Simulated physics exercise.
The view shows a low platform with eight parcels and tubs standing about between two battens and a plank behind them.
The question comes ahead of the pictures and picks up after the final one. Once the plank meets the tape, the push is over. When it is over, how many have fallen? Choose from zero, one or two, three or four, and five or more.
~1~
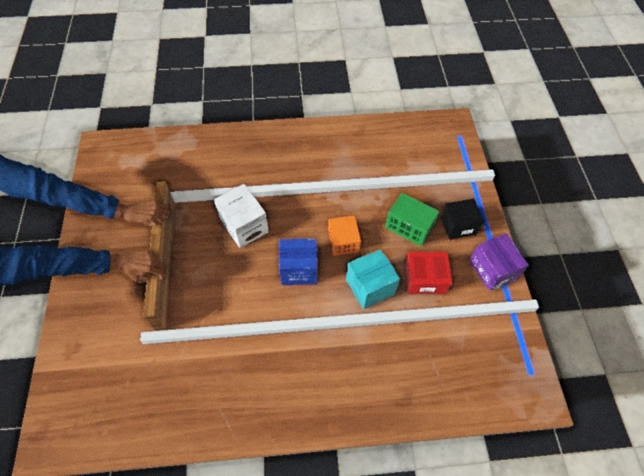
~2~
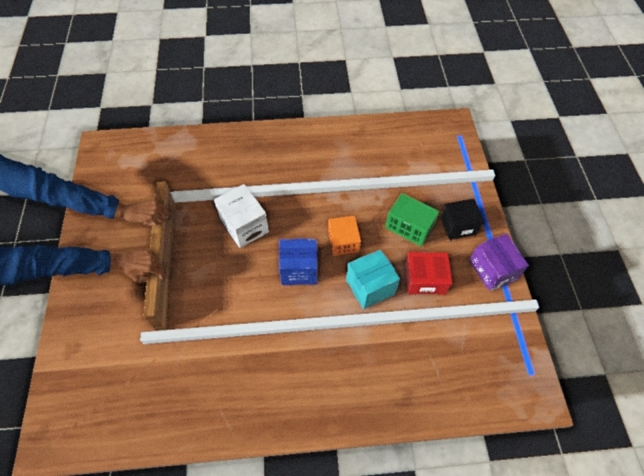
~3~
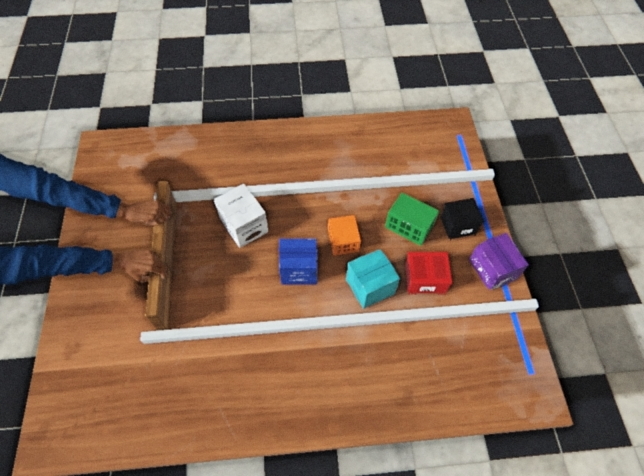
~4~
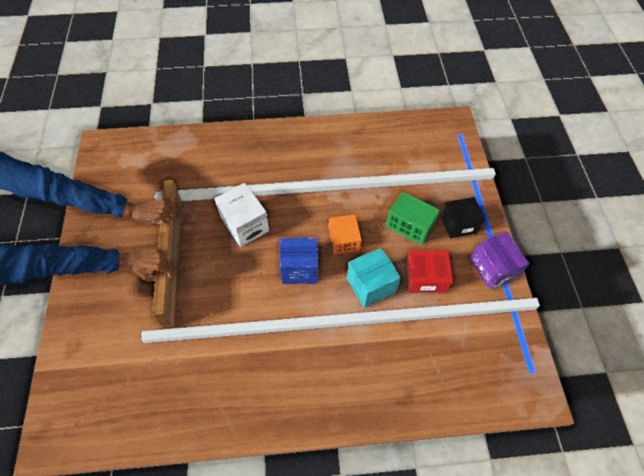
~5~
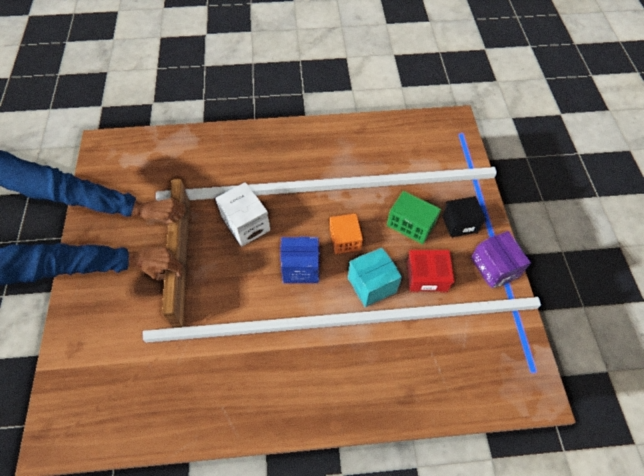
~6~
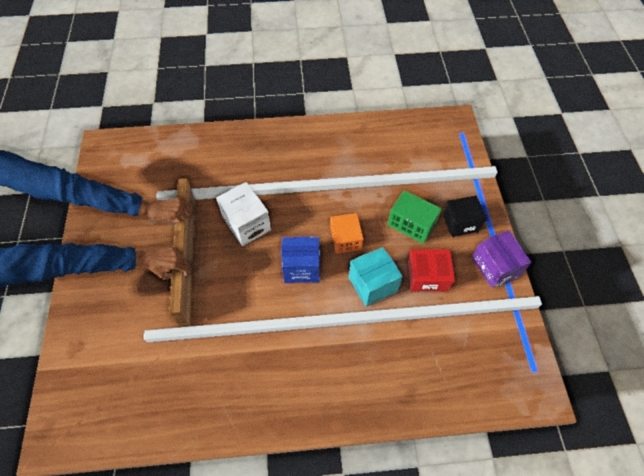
When it is over, five or more have fallen.
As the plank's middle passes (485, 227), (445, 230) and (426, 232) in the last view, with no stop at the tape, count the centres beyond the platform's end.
In order: 5, 3, 2.
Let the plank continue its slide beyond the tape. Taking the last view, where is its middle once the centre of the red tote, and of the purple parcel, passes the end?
Approx. (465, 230) / approx. (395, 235) for the other.
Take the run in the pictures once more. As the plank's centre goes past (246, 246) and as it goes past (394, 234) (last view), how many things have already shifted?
1, then 8.
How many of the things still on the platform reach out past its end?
That'd be 3.
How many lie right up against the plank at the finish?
At rest, 3 are in contact.
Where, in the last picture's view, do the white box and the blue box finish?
One is at about (506, 200), the other at about (519, 237).
Soon after, none off yet; purple parcel at rest near (500, 260); black tote at rest near (464, 217); red tote at rest near (430, 271).
After that, none off yet; purple parcel displaced about its own width near (524, 254); black tote displaced about its own width near (511, 216); red tote displaced about its own width near (492, 279).
In the end, the number that fall off is five or more; gone, orange crate, green crate, red tote, black tote and purple parcel.
